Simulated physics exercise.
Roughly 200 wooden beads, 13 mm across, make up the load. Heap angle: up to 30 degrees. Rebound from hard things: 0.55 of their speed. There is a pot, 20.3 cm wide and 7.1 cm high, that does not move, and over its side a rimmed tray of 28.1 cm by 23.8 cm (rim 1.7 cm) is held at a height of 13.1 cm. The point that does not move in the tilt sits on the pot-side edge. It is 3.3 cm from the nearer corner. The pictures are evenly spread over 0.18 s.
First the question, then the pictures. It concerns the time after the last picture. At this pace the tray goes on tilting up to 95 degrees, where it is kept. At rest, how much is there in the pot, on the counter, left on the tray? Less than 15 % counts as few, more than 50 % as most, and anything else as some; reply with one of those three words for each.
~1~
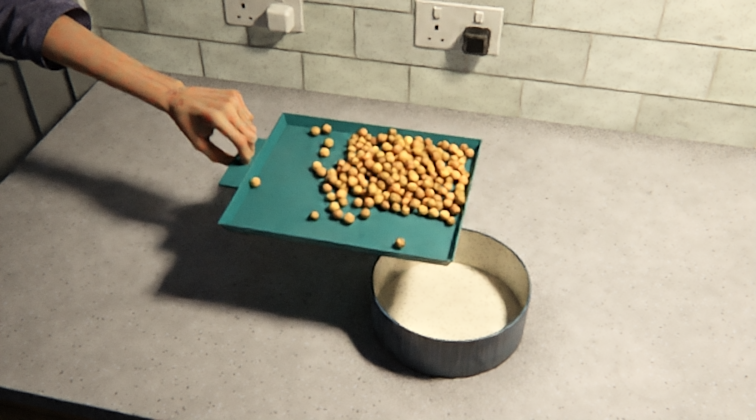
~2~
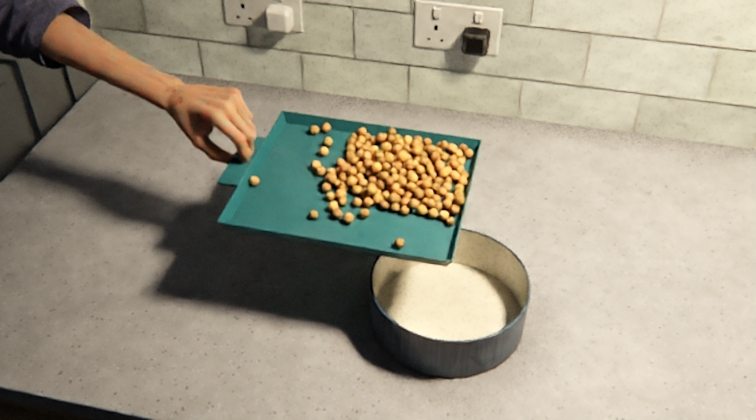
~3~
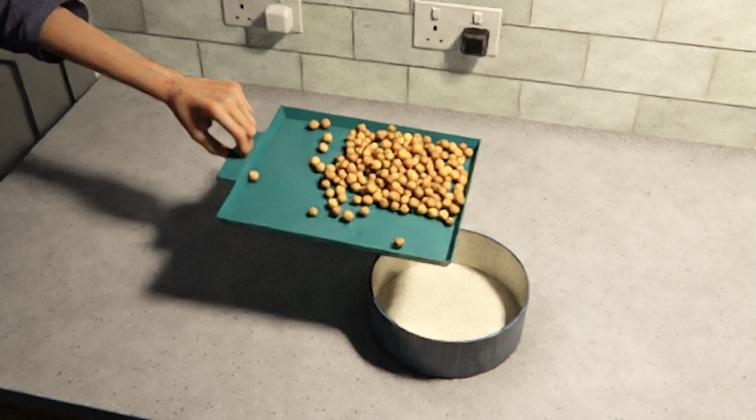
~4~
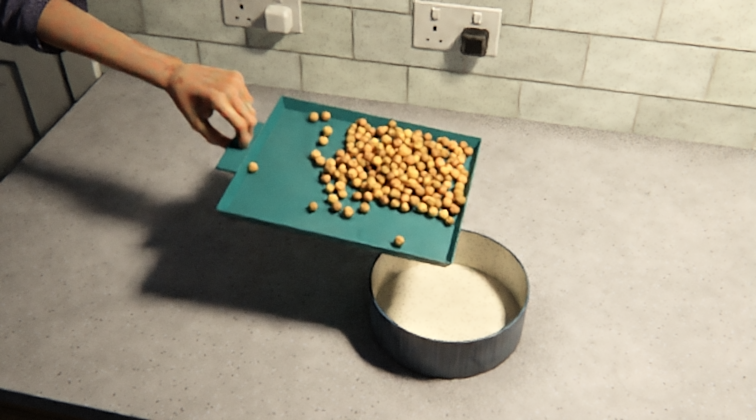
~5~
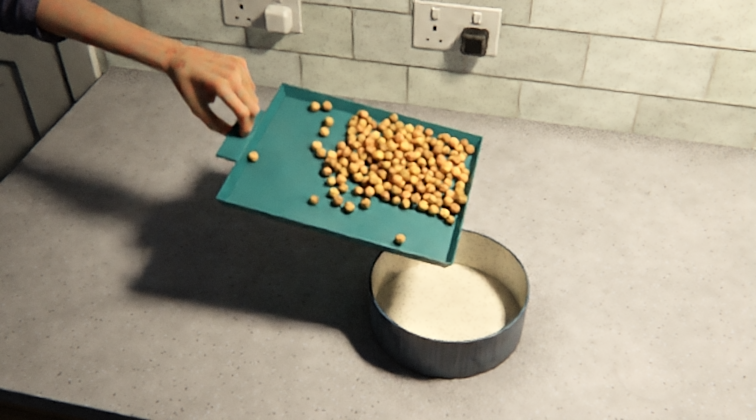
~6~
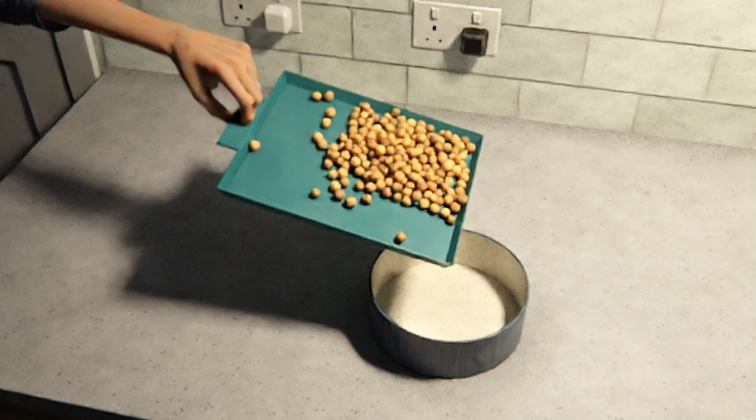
Here it is: Pot: Most, counter: Some, tray: Few.
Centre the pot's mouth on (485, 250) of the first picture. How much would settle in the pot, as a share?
Close to 70 in a hundred.
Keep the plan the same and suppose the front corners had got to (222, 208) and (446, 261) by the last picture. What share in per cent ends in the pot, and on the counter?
Per cent by place - pot 85, counter 15.
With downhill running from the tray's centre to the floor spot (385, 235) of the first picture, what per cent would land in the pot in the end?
The share would be about 70 percent.
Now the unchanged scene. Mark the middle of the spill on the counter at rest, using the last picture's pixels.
The middle of the spill sits at roughly (567, 279).
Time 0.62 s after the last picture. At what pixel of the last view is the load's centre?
Estimated centre of load: Around (496, 250).
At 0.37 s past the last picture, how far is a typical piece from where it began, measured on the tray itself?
Roughly 5 cm.
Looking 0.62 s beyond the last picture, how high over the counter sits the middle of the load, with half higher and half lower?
The halfway mark sits at about 10 cm.
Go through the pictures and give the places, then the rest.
Tray tilt 0 degrees, front corners at (226, 220) and (447, 256); middle of the pieces at (397, 167); pot at (451, 280), in the first picture.
Tray tilt 1 degrees, front corners at (225, 218) and (447, 256); middle of the pieces at (396, 167), in the second picture.
Tray tilt 2 degrees, front corners at (224, 214) and (446, 257); middle of the pieces at (396, 165), in the third picture.
Tray tilt 6 degrees, front corners at (223, 206) and (447, 258), lowest corner right front; middle of the pieces at (397, 161), in the fourth picture.
Tray tilt 9 degrees, front corners at (224, 195) and (448, 258), lowest corner right front; middle of the pieces at (398, 157), in the fifth picture.
Tray tilt 13 degrees, front corners at (225, 185) and (448, 259), lowest corner right front; middle of the pieces at (400, 152); pot at (449, 280), in the sixth picture.
Then, 0.37 s after the last picture, tilt 53 degrees; the tray holds 100 %, the pot 0 %.
Then, 0.62 s after the last picture, tilt 80 degrees; the tray holds 35 %, the pot 25 %.
Then, 0.96 s after the last picture, tilt 95 degrees; the tray holds 0 %, the pot 65 %.
In the end, pot 65 %, counter 35 %, tray 0 %.
